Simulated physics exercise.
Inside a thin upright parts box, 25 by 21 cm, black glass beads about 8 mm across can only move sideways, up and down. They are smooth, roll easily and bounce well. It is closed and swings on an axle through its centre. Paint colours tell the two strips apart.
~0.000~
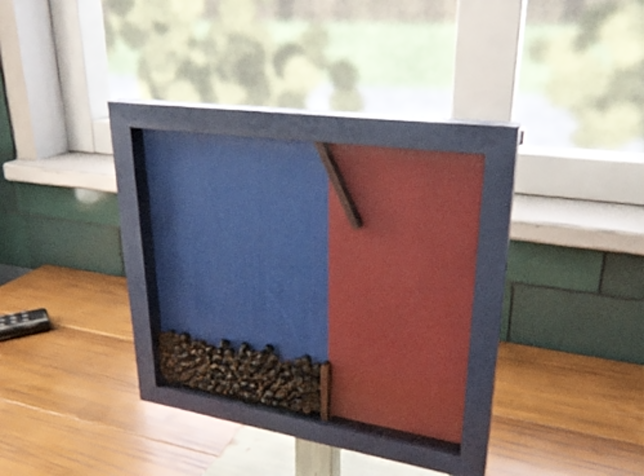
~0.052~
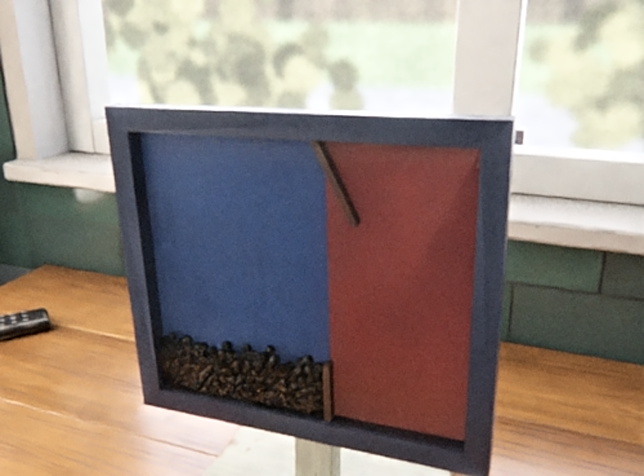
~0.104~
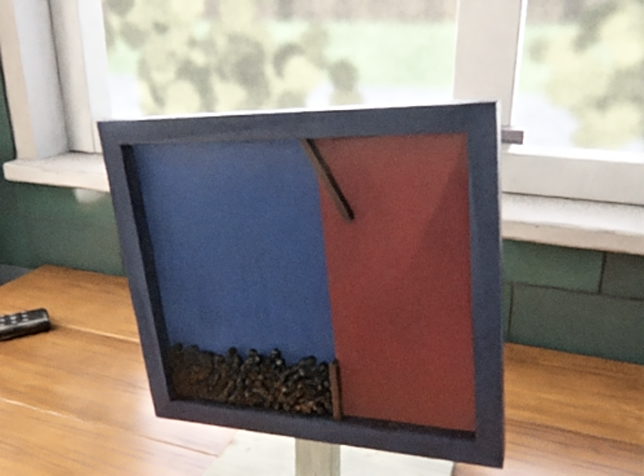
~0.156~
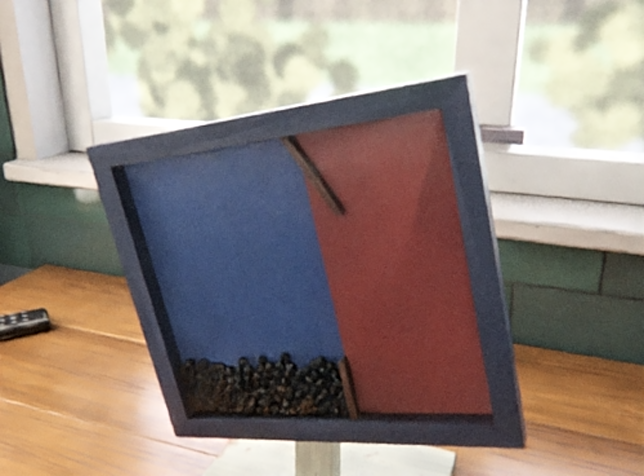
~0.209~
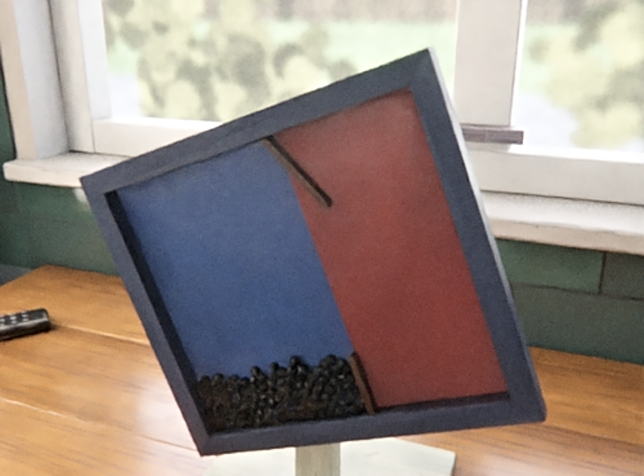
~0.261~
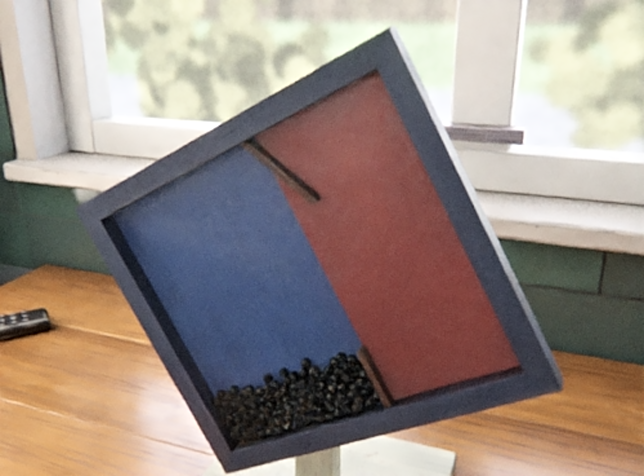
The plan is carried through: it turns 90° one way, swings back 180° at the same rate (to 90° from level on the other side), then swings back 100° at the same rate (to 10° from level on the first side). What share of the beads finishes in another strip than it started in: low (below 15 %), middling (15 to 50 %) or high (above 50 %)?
Answer: High.
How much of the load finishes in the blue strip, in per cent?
Roughly 25 per cent.
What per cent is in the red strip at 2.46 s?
About 80 per cent.
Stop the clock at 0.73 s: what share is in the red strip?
Roughly 0 per cent.
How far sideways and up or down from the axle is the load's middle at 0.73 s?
Some 6 cm right and 9 cm below.
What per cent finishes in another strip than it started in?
Some 75 per cent.
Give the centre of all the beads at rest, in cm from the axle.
About 6 cm right and 8 cm below.
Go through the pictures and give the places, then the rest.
In the first frame, level; about 110 beads; beads centred (238, 372); top one (269, 349); red (399, 298), blue (237, 272).
In the second frame, turned 1° anticlockwise; beads centred (240, 374); top one (270, 350).
In the third frame, turned 6° anticlockwise; beads centred (248, 379); top one (312, 361); wall ends (334, 365), (350, 218).
In the fourth frame, turned 13° anticlockwise; beads centred (261, 388); top one (321, 361).
In the fifth frame, turned 21° anticlockwise; beads centred (277, 395); top one (331, 359).
In the sixth frame, turned 29° anticlockwise; beads centred (292, 401); top one (352, 359); red (388, 248), blue (246, 304).
After 0.73 s, it stands 90° anticlockwise; the beads' middle is 6 cm right of and 9 cm below the centre; blue 100 %; 0 % have changed strip.
After 2.46 s, it stands 40° clockwise; the beads' middle is 4 cm right of and 9 cm below the centre; red 80 %, blue 20 %; 80 % have changed strip.
After 2.86 s, it stands 10° anticlockwise; the beads' middle is 7 cm right of and 7 cm below the centre; red 80 %, blue 20 %; 80 % have changed strip.
Settled by 3.7 s, it stands 10° anticlockwise; red 75 %, blue 25 %; 75 % have changed strip.
